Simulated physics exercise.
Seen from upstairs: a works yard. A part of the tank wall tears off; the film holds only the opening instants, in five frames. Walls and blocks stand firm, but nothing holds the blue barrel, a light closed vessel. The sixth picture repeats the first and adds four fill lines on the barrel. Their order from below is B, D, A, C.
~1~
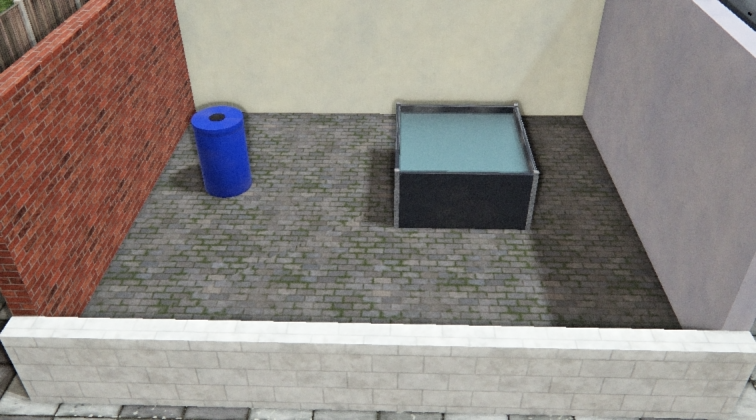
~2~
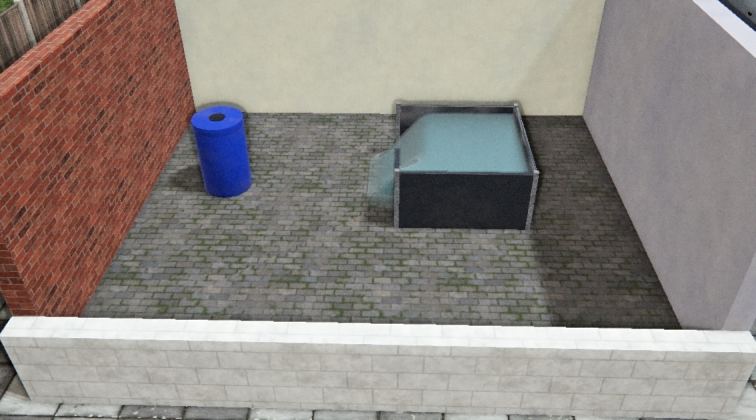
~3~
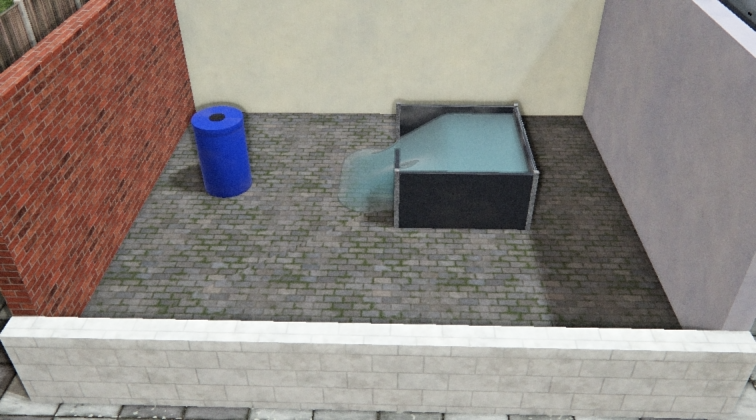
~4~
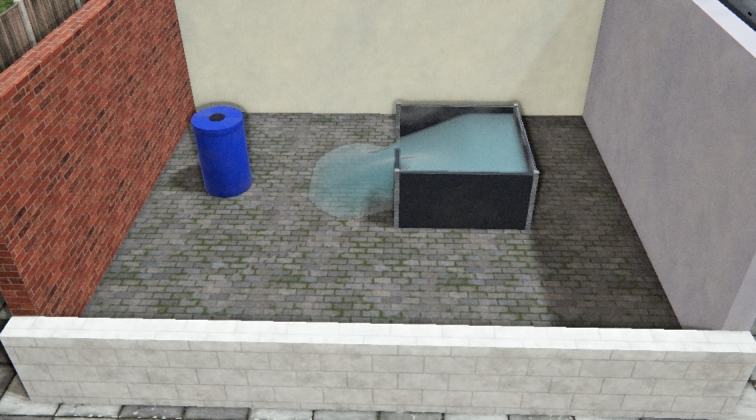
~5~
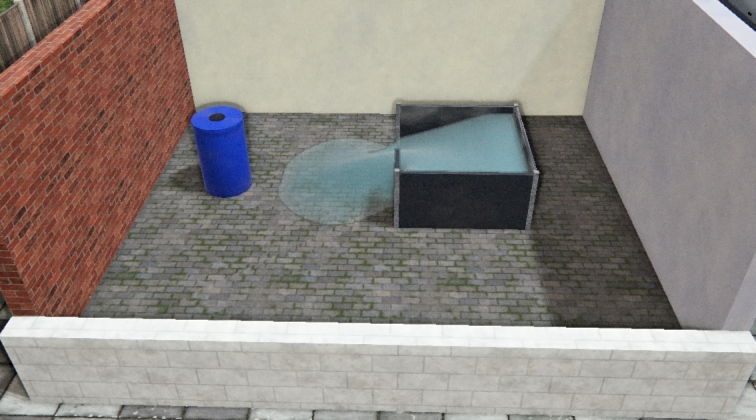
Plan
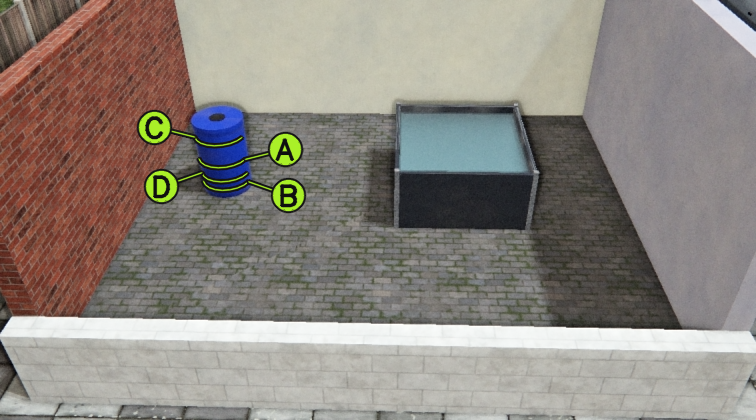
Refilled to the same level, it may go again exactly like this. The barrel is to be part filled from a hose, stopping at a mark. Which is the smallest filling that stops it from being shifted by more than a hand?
A.
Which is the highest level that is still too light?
The answer is D.
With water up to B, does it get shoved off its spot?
Yes, that goes wrong.
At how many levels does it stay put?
Two.
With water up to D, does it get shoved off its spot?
Yes.
In lime, A at (218, 167); B at (222, 190); C at (214, 145); D at (220, 181); from the bottom up B, D, A, C.
With A, it does not move.
With B, it is pushed about 4 times its own width away.
With C, it does not move.
With D, it is pushed about half its own width away.
